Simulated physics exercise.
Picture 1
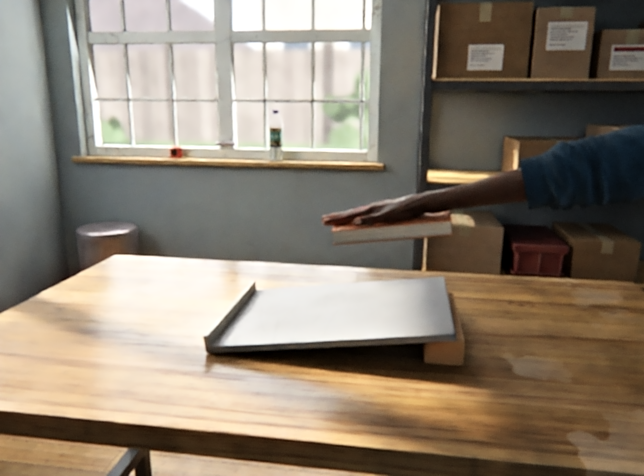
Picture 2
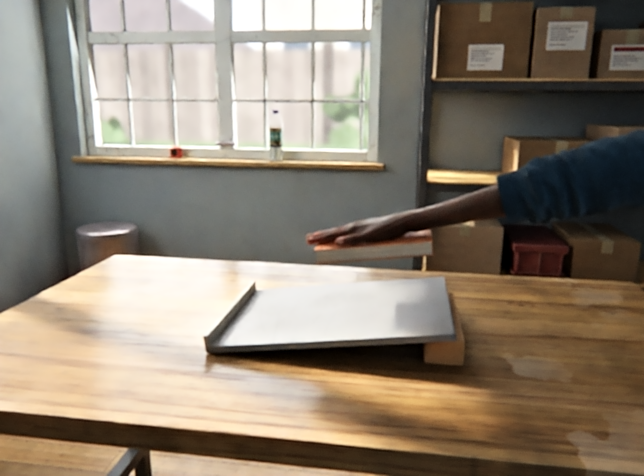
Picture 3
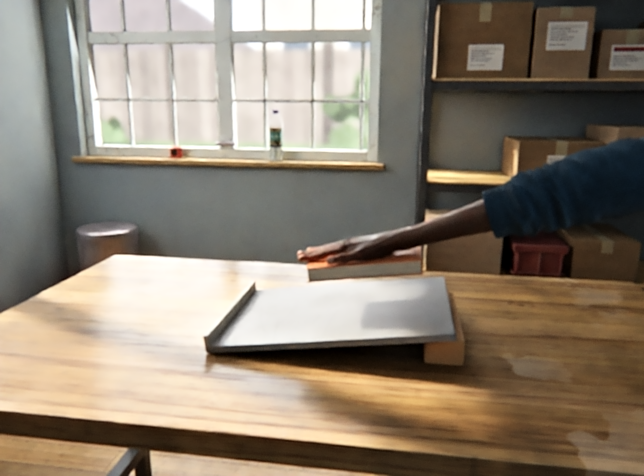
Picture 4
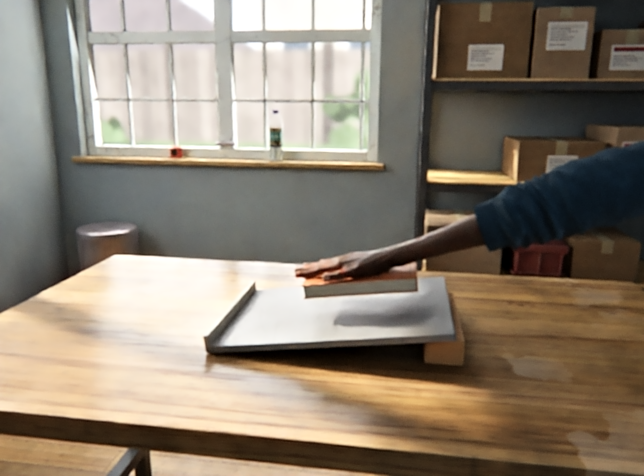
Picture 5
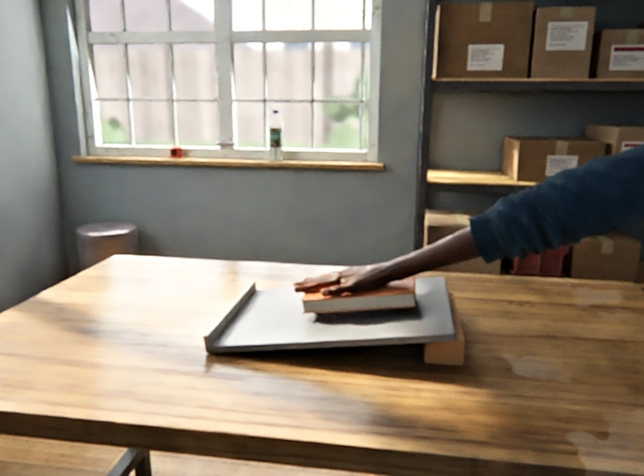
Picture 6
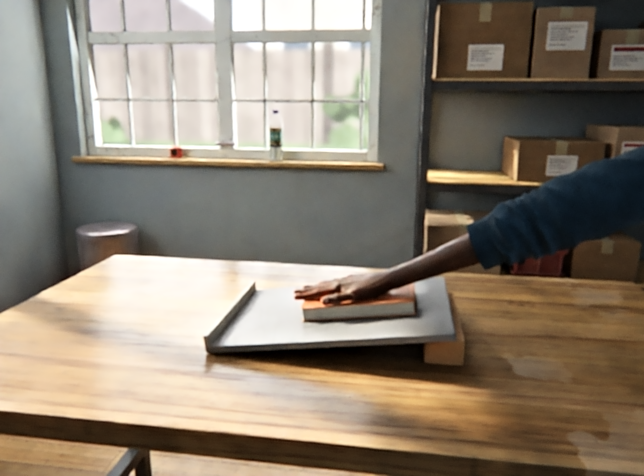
An orange book, held under a hand reaching in from the right, came down over a wooden table and was set on a sloping gray board propped on a block, the hand still on it.
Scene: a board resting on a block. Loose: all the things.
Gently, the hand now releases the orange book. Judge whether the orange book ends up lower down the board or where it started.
I predict it will keep its spot.
Then, 0.20 s after the last picture, nothing has stirred.
Then, 0.40 s after the last picture, orange book resting near (360, 300).
At rest, it is in place. Seen from the same camera at the end, orange book near (360, 300). The orange book keeps its place.
